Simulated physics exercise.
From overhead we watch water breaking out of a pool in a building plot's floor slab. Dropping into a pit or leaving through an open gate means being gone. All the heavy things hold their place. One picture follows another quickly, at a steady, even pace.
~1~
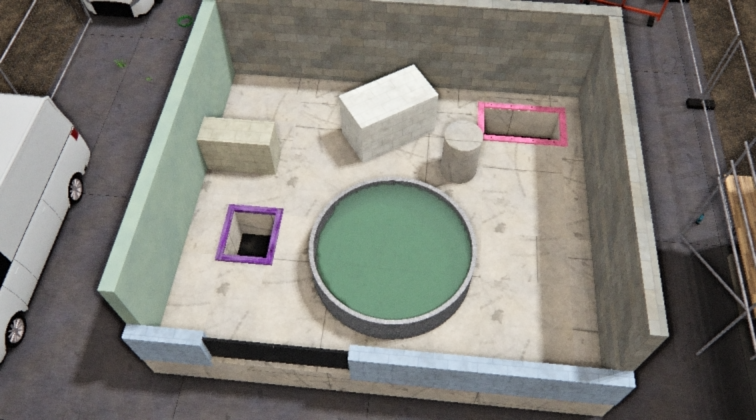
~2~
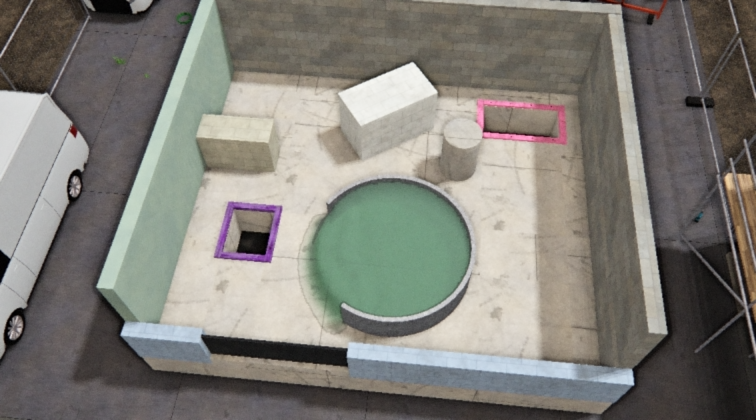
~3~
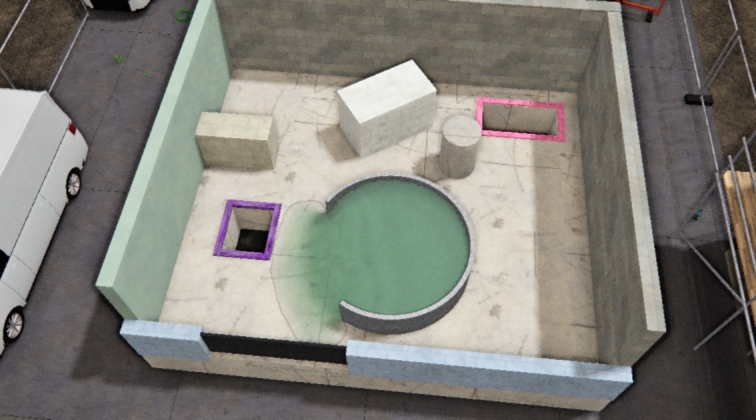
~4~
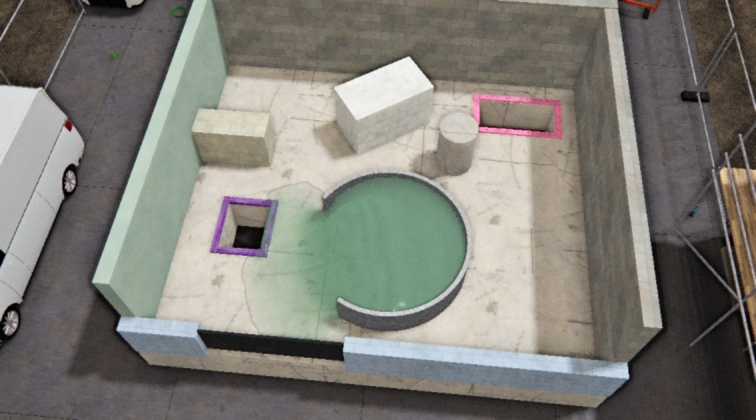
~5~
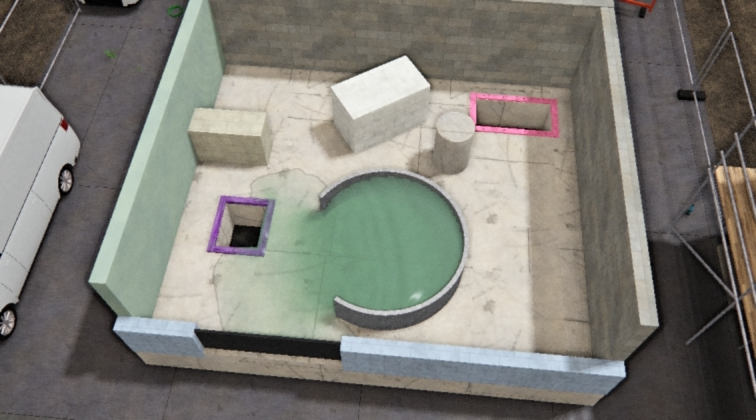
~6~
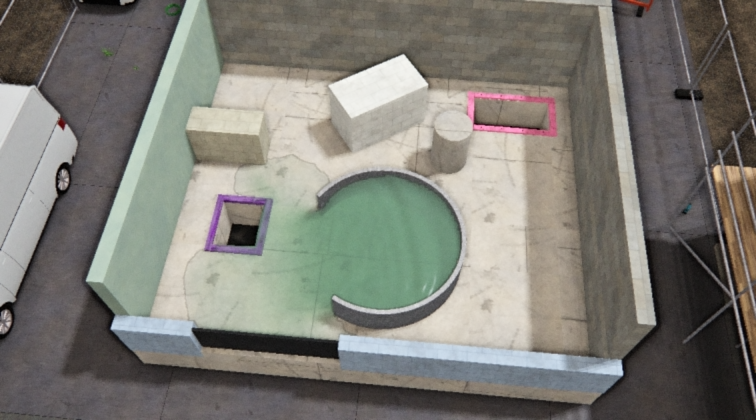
Green water broke out through a gap in the left side of the round pool and spread leftward across the pale floor, fanning out around the purple-edged pit in a thin sheet.
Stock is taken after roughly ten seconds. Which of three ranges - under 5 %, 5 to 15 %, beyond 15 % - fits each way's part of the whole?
For the gate, under 5 %; for the pink pit, under 5 %; for the purple pit, beyond 15 %.
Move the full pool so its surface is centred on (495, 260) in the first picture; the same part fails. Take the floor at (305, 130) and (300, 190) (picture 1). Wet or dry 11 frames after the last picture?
Taking the two spots in the order asked: The first is waterlogged and the second is waterlogged.
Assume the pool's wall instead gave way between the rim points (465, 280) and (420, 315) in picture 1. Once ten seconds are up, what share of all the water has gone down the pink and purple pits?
Lab note - share by pit: Pink 20 %, purple 0 %.
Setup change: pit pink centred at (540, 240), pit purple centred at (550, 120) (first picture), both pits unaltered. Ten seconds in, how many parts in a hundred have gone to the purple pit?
So the purple pit ends up with 2 in a hundred.
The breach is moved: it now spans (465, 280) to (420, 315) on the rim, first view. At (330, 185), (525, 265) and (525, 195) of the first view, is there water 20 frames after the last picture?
Spot by spot: Unaffected, then soaked through, then soaked through.
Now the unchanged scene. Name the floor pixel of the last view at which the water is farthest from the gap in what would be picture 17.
Around (214, 101).
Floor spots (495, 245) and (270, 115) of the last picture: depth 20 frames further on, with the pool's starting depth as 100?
The first spot is at about 0 percent, the second at about 0 percent.
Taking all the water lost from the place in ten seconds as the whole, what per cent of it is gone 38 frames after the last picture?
It comes to around 85 per cent.
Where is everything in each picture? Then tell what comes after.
The first frame shows the pool at (393, 248) is whole and still.
In the second frame, the front is at a hidden place, out from the gap at (315, 268).
In the third frame, the front is at (303, 205), out from the gap at (314, 266).
In the fourth frame, water pours out at (312, 264) and has run to (276, 194).
In the fifth frame, water pours out at (309, 263) and has run to (259, 182).
In the sixth frame, the front is at (247, 169), out from the gap at (306, 262).
A moment on, water covers 25 % of the floor; the gate 0 %, the pink pit 0 %, the purple pit 6 %.
Next, water covers 30 % of the floor; the gate 0 %, the pink pit 0 %, the purple pit 12 %.
Then, water covers 35 % of the floor; the gate 0 %, the pink pit 0 %, the purple pit 21 %.
Later, water covers 60 % of the floor; the gate 0 %, the pink pit 0 %, the purple pit 33 %.
In the end, water covers 90 % of the floor; the gate 0 %, the pink pit 1 %, the purple pit 38 %.
